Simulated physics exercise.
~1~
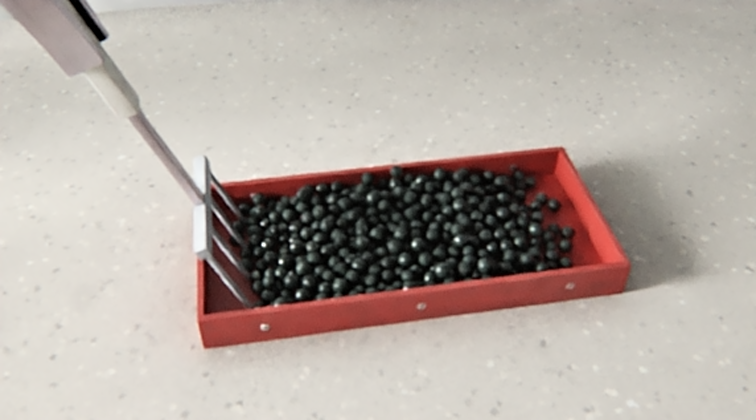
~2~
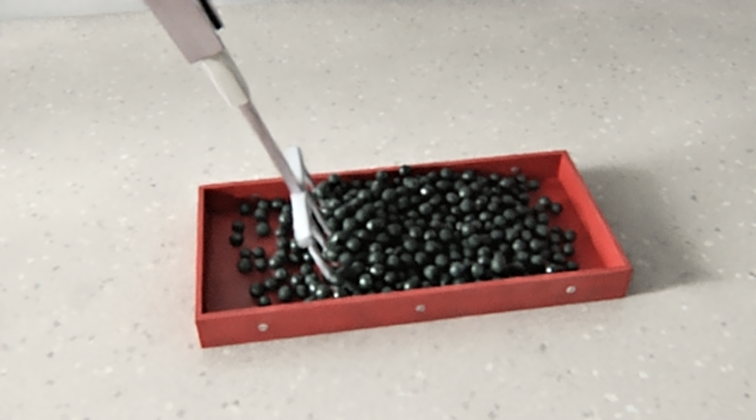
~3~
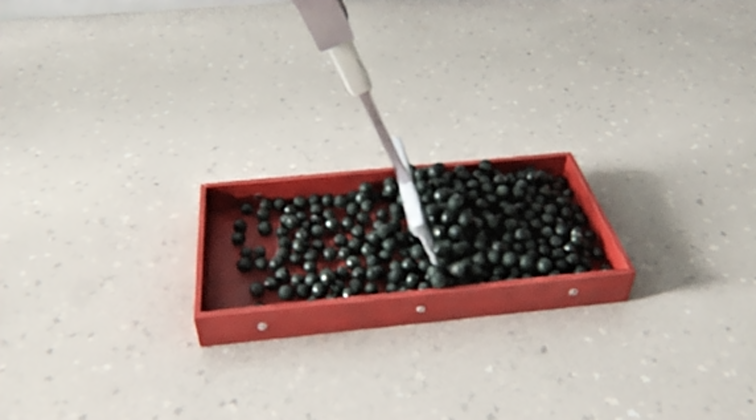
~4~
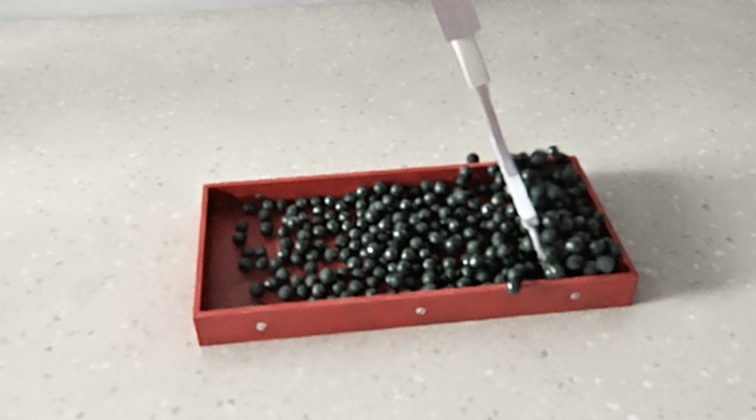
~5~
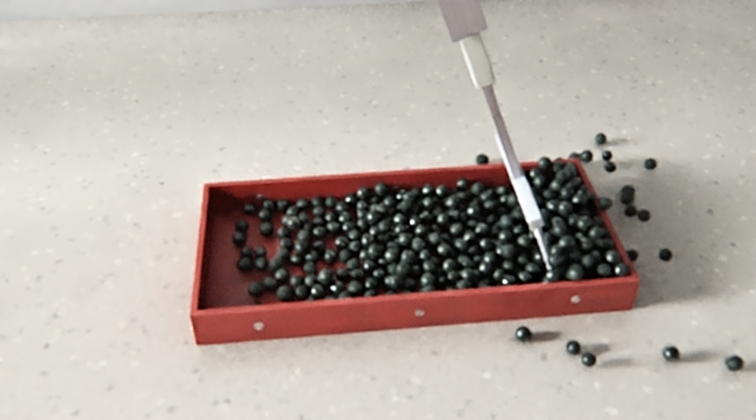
We see a fork-like tool held by a mechanical arm push through dark beads in a shallow red tray from left to right, heaping them against the right end until some spill over the edges and scatter on the speckled surface, while most stay inside.
